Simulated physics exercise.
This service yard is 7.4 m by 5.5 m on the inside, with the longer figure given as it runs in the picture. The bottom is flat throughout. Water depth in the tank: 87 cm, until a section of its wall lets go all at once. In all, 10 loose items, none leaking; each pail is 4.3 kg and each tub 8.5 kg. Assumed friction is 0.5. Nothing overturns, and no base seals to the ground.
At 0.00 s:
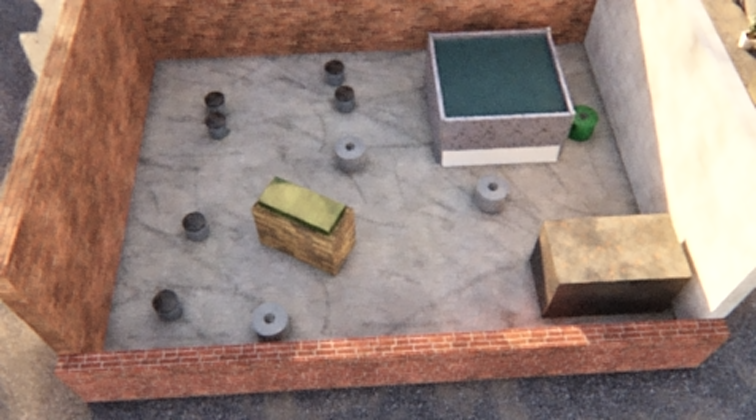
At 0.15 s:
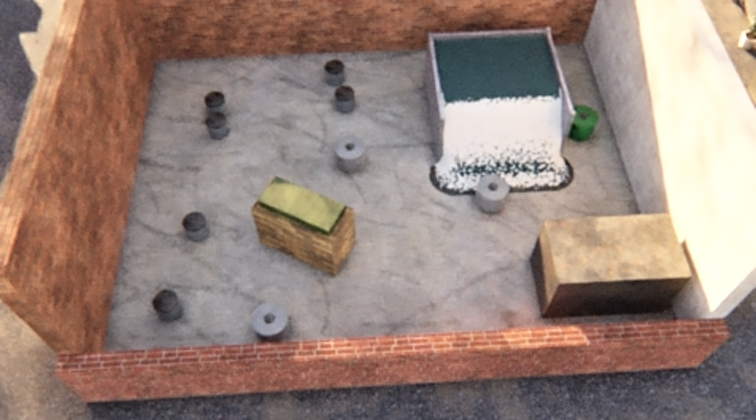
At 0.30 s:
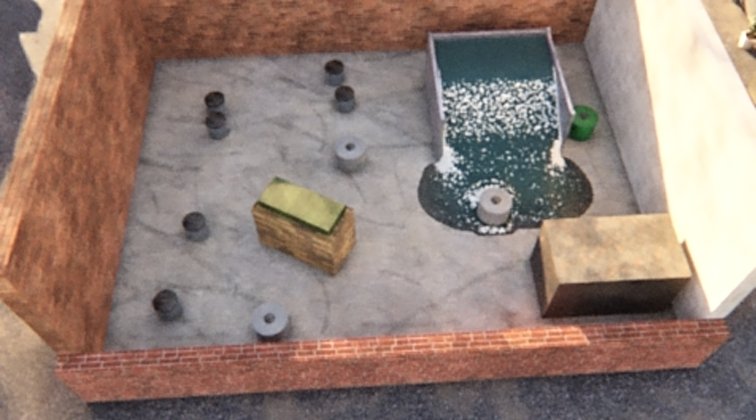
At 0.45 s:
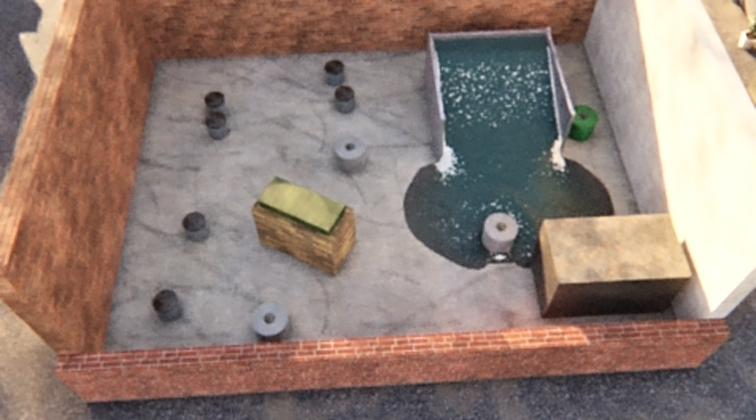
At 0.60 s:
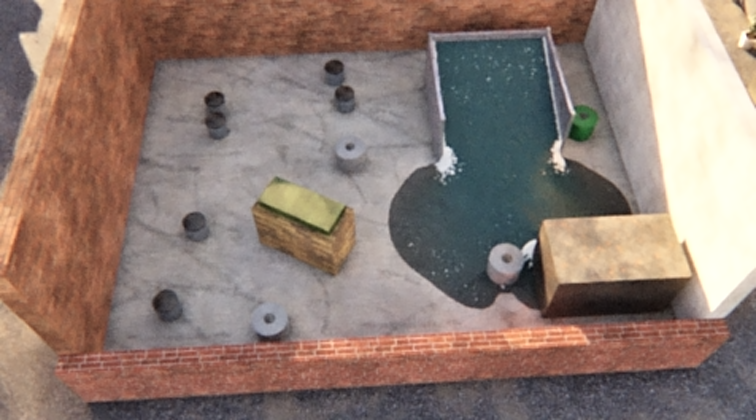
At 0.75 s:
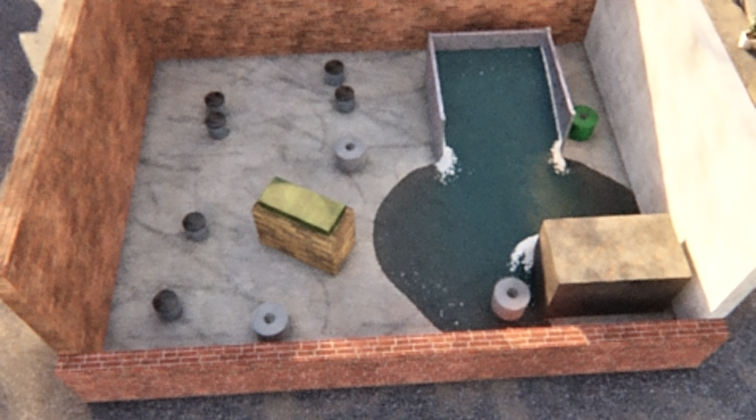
Dark green water poured out of the open front of a tank in a walled yard and spread across the floor, pushing one pale grey tub toward the near wall while the other containers stayed put.
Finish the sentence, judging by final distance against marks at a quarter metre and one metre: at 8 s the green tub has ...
It has gone a long way.
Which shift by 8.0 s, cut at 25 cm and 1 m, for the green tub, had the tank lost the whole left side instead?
In that scenario the green tub would have stayed in place.
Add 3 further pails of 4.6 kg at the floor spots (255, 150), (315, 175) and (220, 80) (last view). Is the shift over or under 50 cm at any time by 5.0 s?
Going one by one: Not far enough, not far enough, not far enough.
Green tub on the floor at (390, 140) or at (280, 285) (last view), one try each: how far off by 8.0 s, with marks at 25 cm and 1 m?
Try one, it keeps its spot; try two, it is swept a long way.
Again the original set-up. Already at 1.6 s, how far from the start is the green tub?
By that time, close to 0 cm.
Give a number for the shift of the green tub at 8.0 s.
Around 450 cm from where it started.
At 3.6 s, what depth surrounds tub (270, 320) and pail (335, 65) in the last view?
About 11 and 0 cm.
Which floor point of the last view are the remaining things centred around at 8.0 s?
Near (314, 103).
After 1.6 s the green tub is near (584, 116), 0.0 m from its start, aground; 1 afloat.
After 3.6 s the green tub is near (549, 37), 1.7 m from its start, afloat; 4 afloat.
After 5.6 s the green tub is near (407, 47), 3.1 m from its start, afloat; 5 afloat.
After 8.0 s the green tub is near (313, 48), 4.4 m from its start, afloat; 10 afloat.
